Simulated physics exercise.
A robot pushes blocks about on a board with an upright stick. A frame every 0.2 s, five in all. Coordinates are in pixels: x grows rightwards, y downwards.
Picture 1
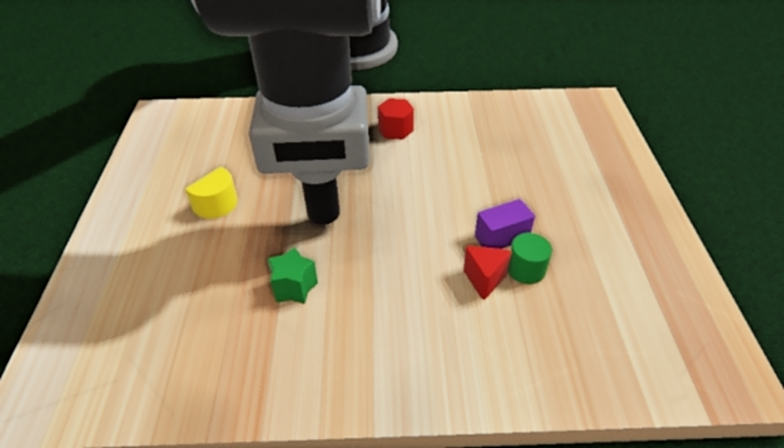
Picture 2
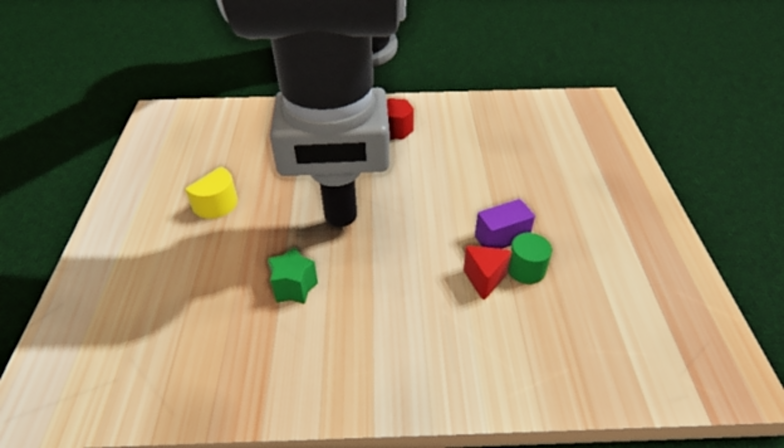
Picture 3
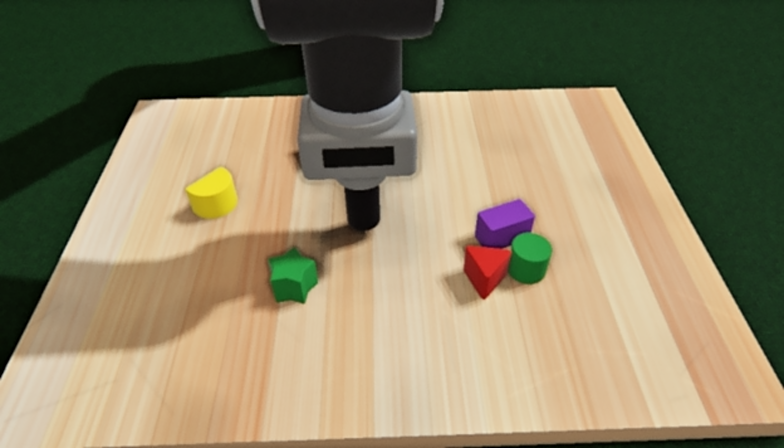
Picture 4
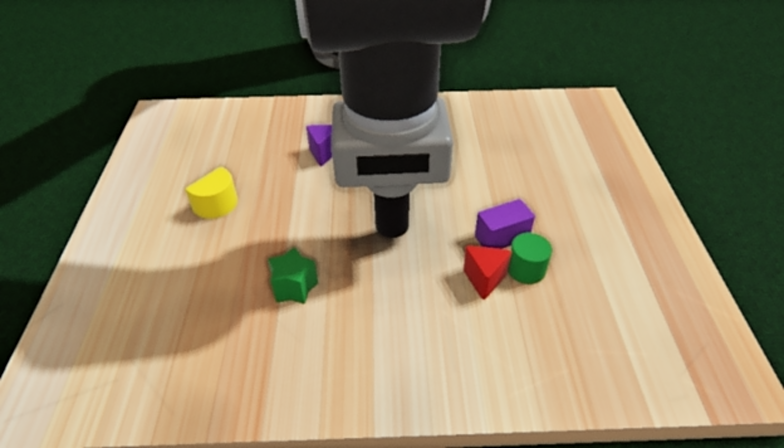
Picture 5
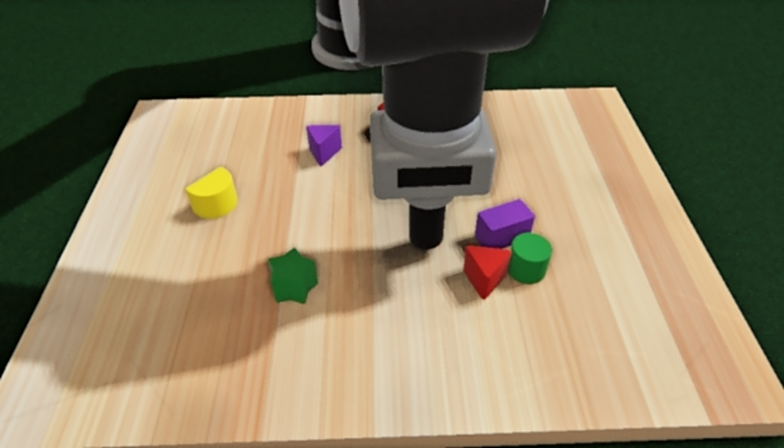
A grey and black robot arm with a short, dark upright stick hangs over a pale striped wooden board on a dark green surface, seen from above at an angle. A yellow block sits left, a green star near the middle, purple, red and green blocks clustered right, and red and purple ones behind. The arm glides steadily right toward the cluster, touching nothing, while the camera stays still.
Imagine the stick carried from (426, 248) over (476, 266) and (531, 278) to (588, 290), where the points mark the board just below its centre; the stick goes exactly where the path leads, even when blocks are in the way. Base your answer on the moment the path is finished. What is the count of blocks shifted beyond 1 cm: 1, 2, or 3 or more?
Two of them.
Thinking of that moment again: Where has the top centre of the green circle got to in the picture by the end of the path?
Expect it around (617, 245).
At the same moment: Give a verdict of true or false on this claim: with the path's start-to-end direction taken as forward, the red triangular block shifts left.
My answer: False.
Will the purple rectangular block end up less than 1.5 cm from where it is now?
Yes.
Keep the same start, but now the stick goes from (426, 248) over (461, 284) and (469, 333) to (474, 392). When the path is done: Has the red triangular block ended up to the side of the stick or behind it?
Yes.
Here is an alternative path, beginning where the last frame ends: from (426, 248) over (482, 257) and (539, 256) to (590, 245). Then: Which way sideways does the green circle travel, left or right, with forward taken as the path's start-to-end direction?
It goes toward the right-hand side.
On the path given first. One third of the way, stick (479, 257); red triangular block (510, 272), turned 15° clockwise; green circle (536, 246).
Two thirds of the way, stick (534, 268); red triangular block (535, 287), turned 85° clockwise; green circle (573, 248).
At the end, stick (592, 280); red triangular block (537, 288), turned 95° clockwise; purple rectangular block unmoved; green circle (617, 245).
